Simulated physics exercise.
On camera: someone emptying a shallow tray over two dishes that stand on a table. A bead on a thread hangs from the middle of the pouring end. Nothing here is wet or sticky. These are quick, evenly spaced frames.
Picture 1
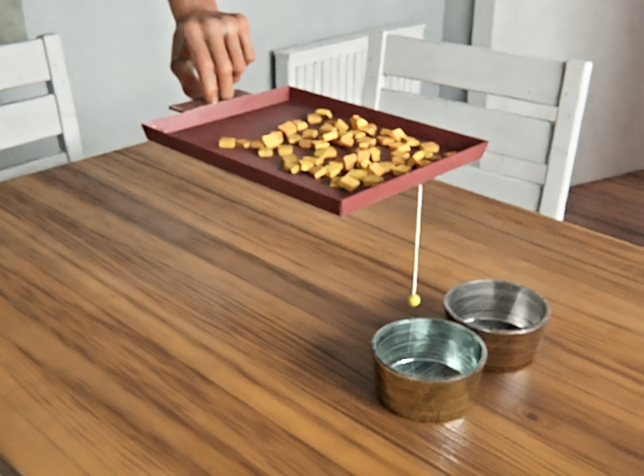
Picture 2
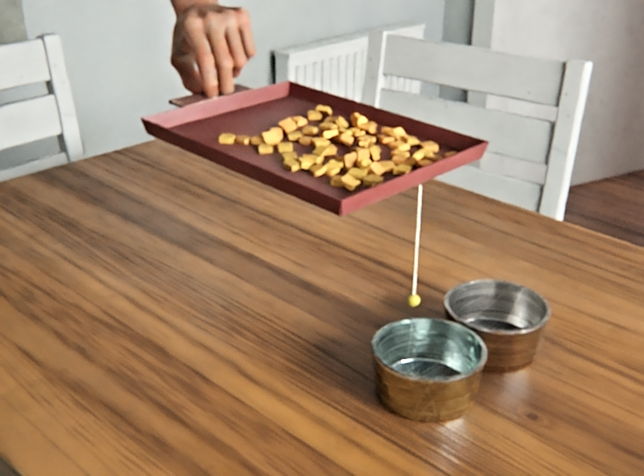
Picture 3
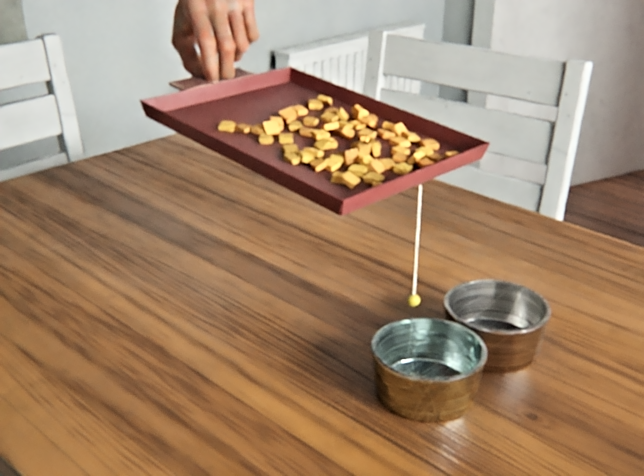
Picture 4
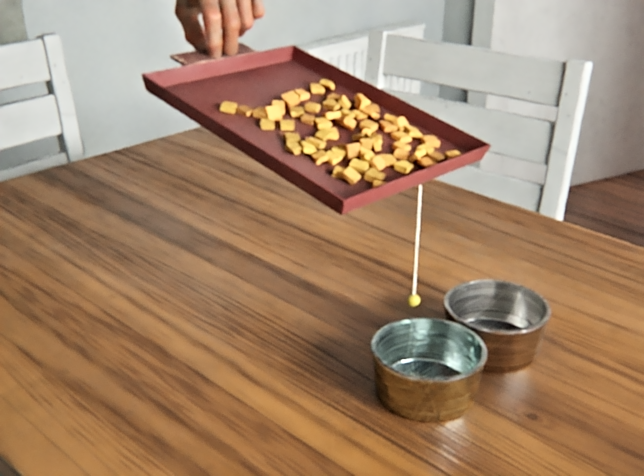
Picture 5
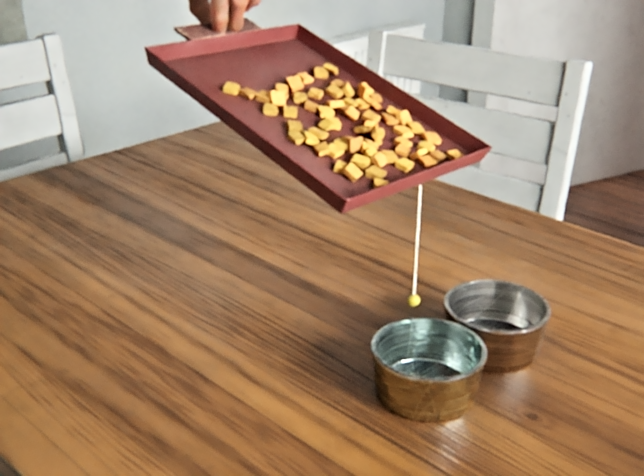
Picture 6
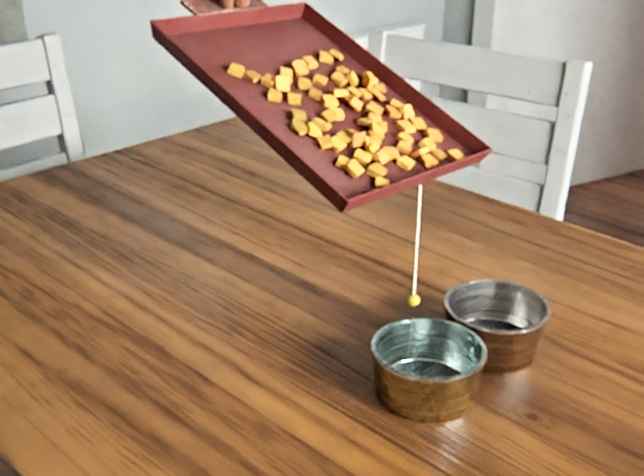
At a wooden table, a hand held a shallow red tray of yellowish cereal squares near two metal dishes, then raised the handle end, steadily steepening the tray while its lower edge stayed nearly still.
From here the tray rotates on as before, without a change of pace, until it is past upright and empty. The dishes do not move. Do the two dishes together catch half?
They take the larger part between them.
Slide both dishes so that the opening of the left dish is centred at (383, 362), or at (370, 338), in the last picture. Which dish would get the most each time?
First the right-hand dish, then the right dish.
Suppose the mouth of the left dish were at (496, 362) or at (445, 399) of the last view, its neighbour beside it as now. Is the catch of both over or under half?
At the first place less than half, at the second not half.
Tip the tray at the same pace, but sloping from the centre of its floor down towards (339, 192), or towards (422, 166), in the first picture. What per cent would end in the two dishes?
Near 20 % and 70 %.
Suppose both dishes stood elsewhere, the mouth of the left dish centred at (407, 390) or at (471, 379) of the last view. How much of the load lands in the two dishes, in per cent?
About 40 and 20 per cent.
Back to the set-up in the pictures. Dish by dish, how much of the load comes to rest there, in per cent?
Left dish: 20 %, right dish: 70 %.
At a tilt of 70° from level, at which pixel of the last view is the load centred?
Near (438, 158).
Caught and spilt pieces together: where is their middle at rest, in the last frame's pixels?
Near (487, 349).
Shortly afterwards, tray tipped steeply; all but a few on the tray; a little in the air.
Next, tray tipped past a quarter turn; a little on the tray; a little in the left dish; near half in the right dish; a little outside both; near a third in the air.
Some moments later, tray tipped past a quarter turn; near a quarter in the left dish; near two thirds in the right dish; a little outside both.
In the end, tray tipped past a quarter turn; near a quarter in the left dish; near two thirds in the right dish; a little outside both.
